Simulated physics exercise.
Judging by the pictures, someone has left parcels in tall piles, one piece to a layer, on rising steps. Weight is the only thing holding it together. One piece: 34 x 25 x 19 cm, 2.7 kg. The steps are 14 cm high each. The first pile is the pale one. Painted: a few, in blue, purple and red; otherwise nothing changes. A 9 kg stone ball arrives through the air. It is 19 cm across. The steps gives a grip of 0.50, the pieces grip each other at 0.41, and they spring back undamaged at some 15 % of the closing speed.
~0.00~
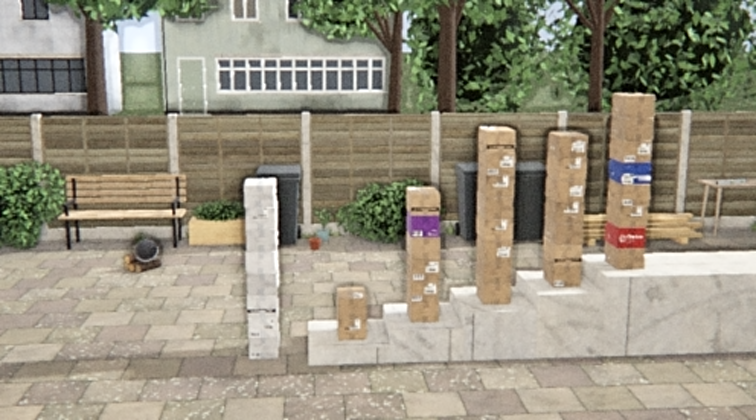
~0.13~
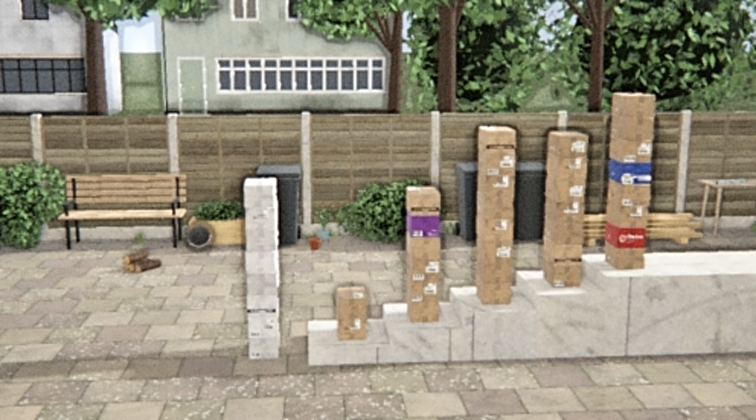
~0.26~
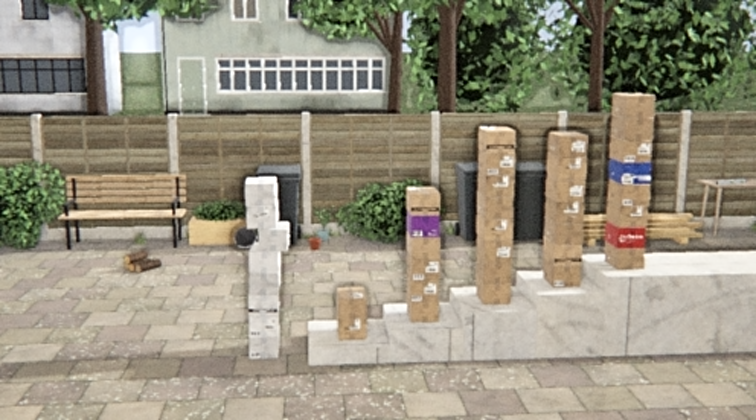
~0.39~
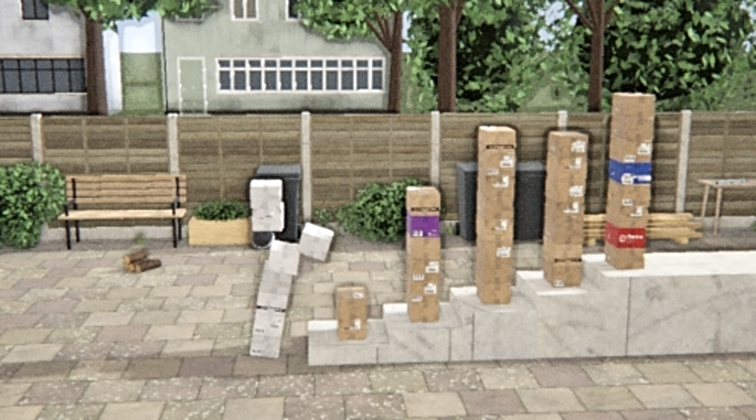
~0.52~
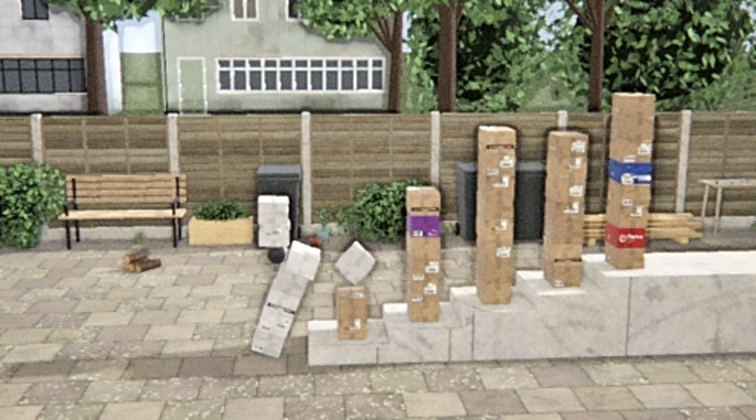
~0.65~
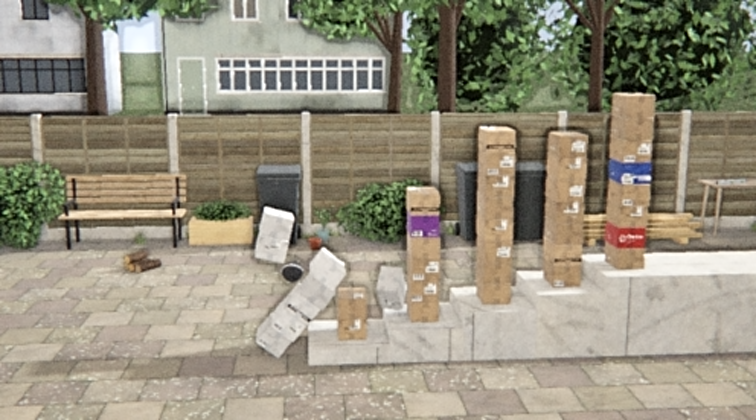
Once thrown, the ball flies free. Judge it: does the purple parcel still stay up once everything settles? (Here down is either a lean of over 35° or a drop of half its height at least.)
It holds.
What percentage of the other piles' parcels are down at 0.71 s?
0 percent by then.
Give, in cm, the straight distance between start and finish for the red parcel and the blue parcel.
Well, the red finishes about 0 cm from where it began, while the blue finishes about 0 cm from its start.
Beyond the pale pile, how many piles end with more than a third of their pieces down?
The total is 0.
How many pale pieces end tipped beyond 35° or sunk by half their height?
7 pale pieces.
By 0.71 s, 8 of the pale pile down; none of the 31 other parcels down, 1 disturbed; purple parcel unmoved.
By 0.80 s, 8 of the pale pile down; none of the 31 other parcels down, 4 disturbed; purple parcel unmoved.
By 0.98 s, 7 of the pale pile down; none of the 31 other parcels down, 6 disturbed; purple parcel unmoved.
When it is over (1.5 s), 7 of the pale pile down; none of the 31 other parcels down, 6 disturbed; purple parcel unmoved; blue parcel unmoved; red parcel unmoved. In pixels of the last frame, middles, purple parcel near (424, 223), blue parcel near (629, 171).
